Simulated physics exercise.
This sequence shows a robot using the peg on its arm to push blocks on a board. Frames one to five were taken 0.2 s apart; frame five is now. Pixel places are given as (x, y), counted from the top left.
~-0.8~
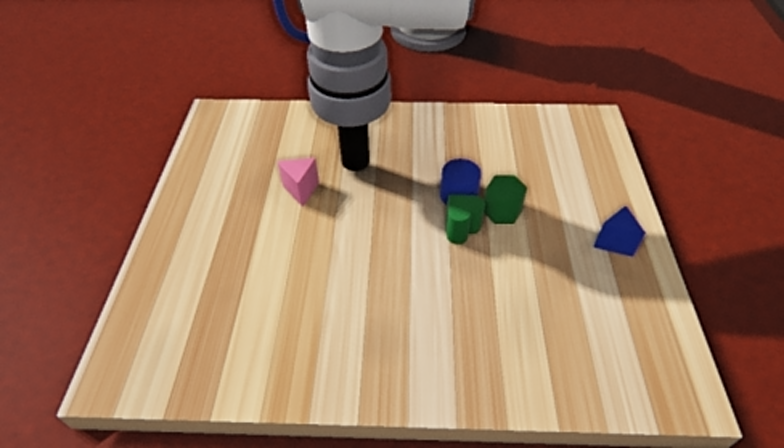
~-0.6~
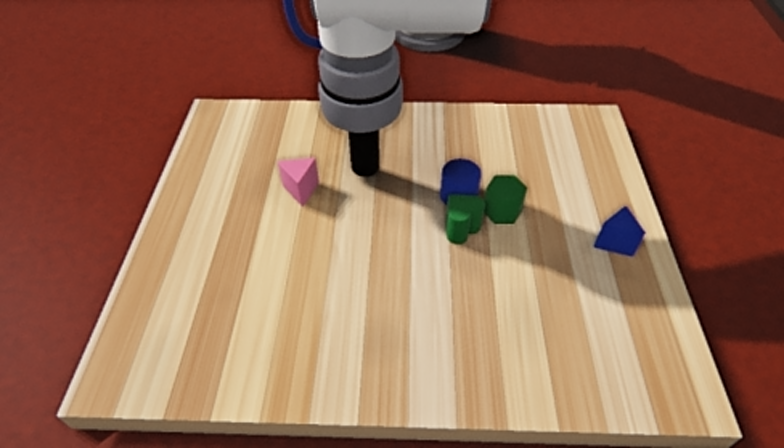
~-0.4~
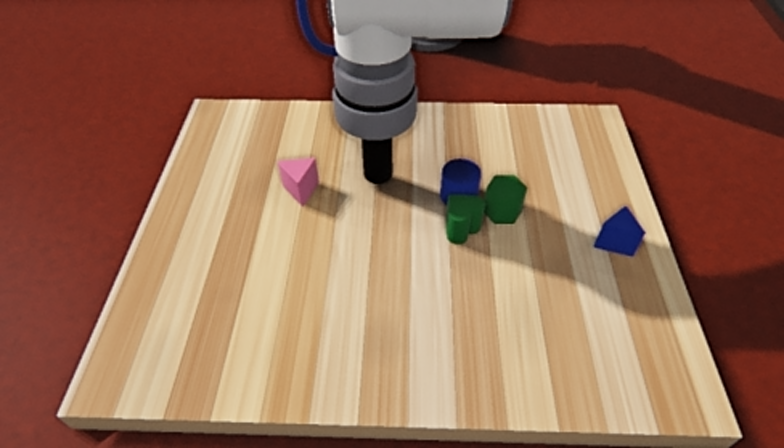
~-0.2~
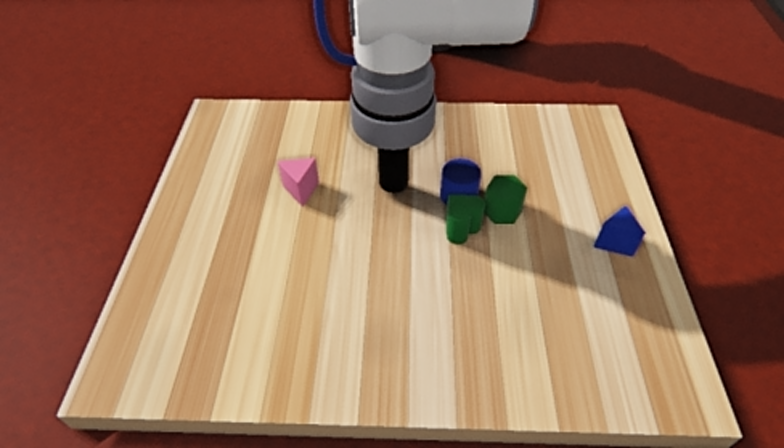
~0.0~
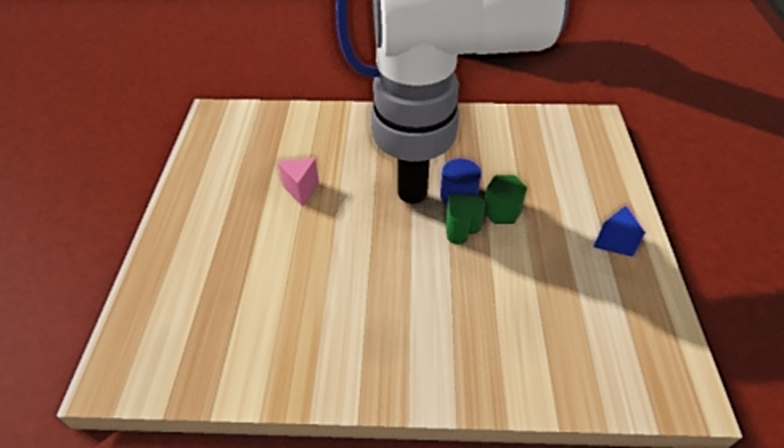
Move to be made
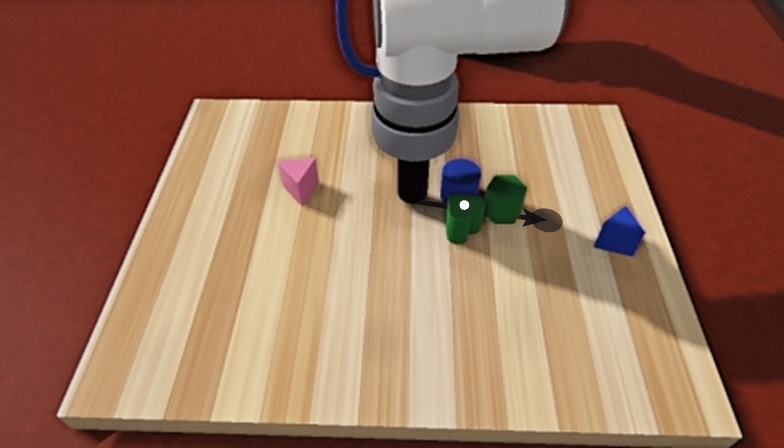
A robot arm's black peg moves right and slightly toward the viewer across a striped wooden board, nearing a cluster of blue and green blocks, while all the blocks, including a pink one and a blue triangle, stay still.
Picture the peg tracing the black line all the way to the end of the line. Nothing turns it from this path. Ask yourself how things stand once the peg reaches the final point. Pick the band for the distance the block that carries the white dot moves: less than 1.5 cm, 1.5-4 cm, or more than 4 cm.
It moves only a bit, under 1.5 cm.
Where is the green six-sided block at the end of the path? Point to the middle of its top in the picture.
The top centre is at (590, 196).
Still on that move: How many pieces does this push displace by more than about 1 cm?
I reckon the push displaces two of the blocks by more than 1 cm.
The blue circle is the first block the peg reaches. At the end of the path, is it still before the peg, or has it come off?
The blue circle slips off.
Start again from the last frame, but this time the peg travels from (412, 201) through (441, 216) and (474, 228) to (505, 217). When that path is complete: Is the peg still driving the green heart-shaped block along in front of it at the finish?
The answer is no.
The drawn path runs straight from (412, 201) to (547, 220); the dot is on the green heart-shaped block.
The first path, step by step. One third of the way, peg at (457, 201); blue circle at (483, 166); green six-sided block at (511, 187), turned 15° clockwise.
Two thirds of the way, peg at (503, 208); blue circle at (490, 163); green heart-shaped block at (467, 208); green six-sided block at (542, 191), turned 20° clockwise.
At the end, peg at (549, 214); blue circle at (490, 163); green heart-shaped block at (467, 208); green six-sided block at (590, 196), turned 25° clockwise; blue triangle not moved.
